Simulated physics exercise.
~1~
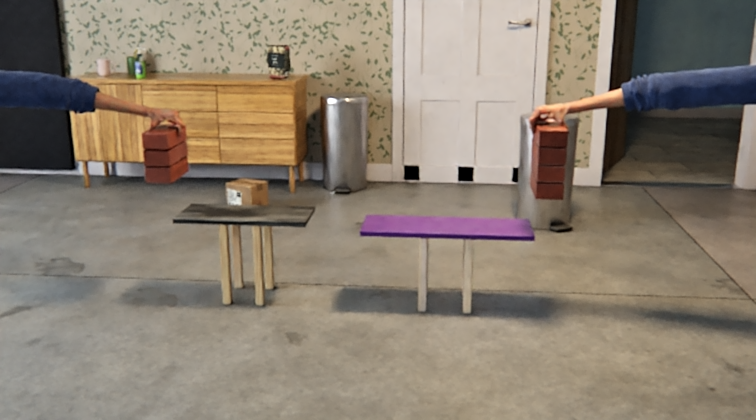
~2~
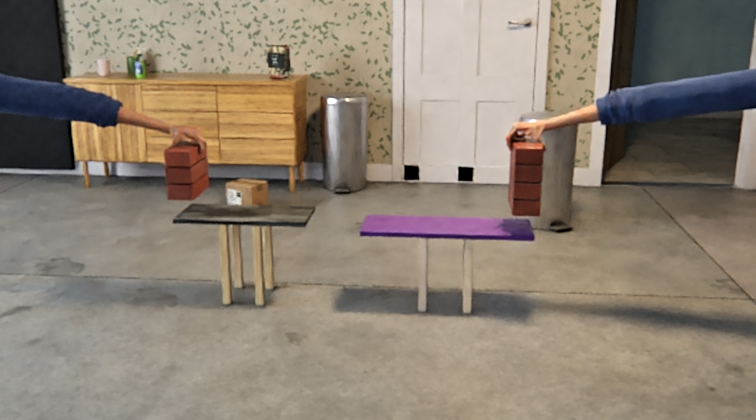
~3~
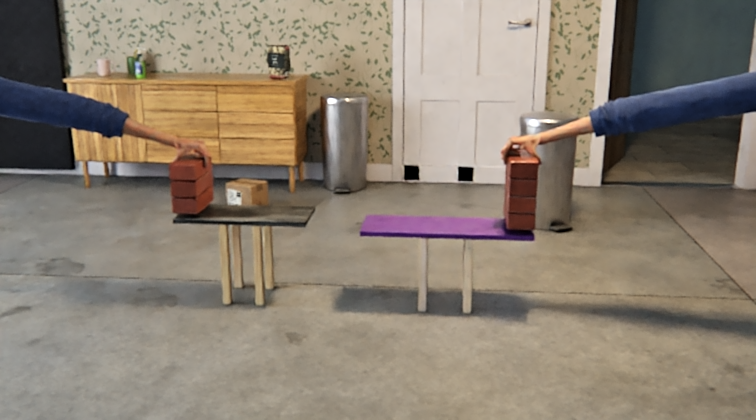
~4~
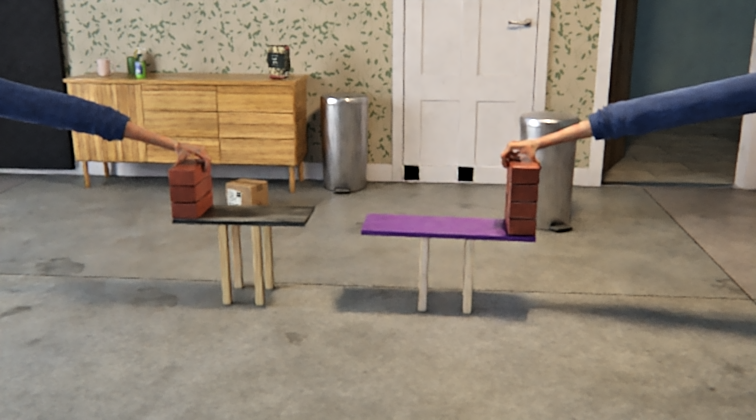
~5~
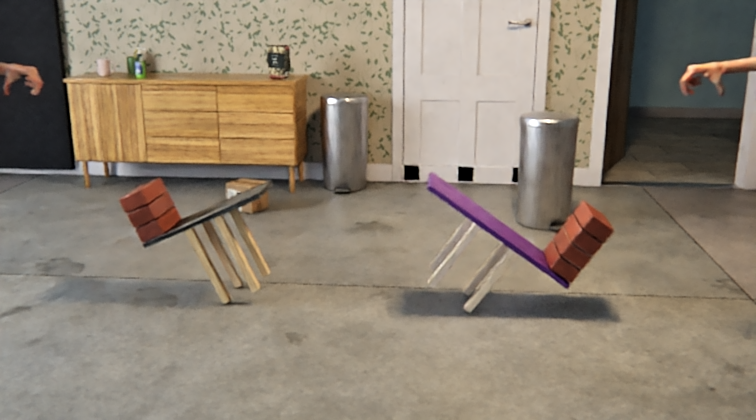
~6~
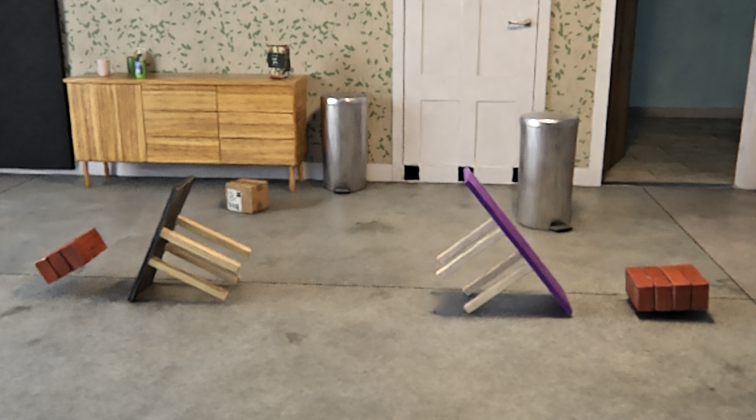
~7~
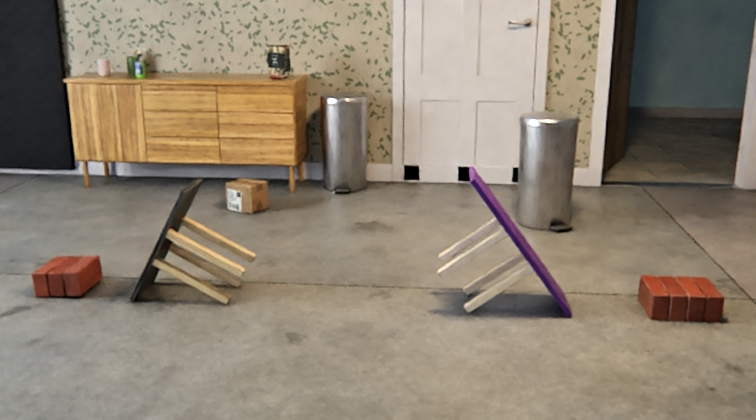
At the start, two hands hold stacks of red bricks above a small black table on the left, with a cardboard box behind it, and a purple plant stand on the right. The hands move inward and lower the bricks onto the outer ends of the two tops. They then let go and draw back. Both pieces tip outward, the black table to the left and the purple stand to the right, and the bricks slide off. At the end, both lie tipped over with their legs pointing inward, and the bricks rest on the floor on either side.
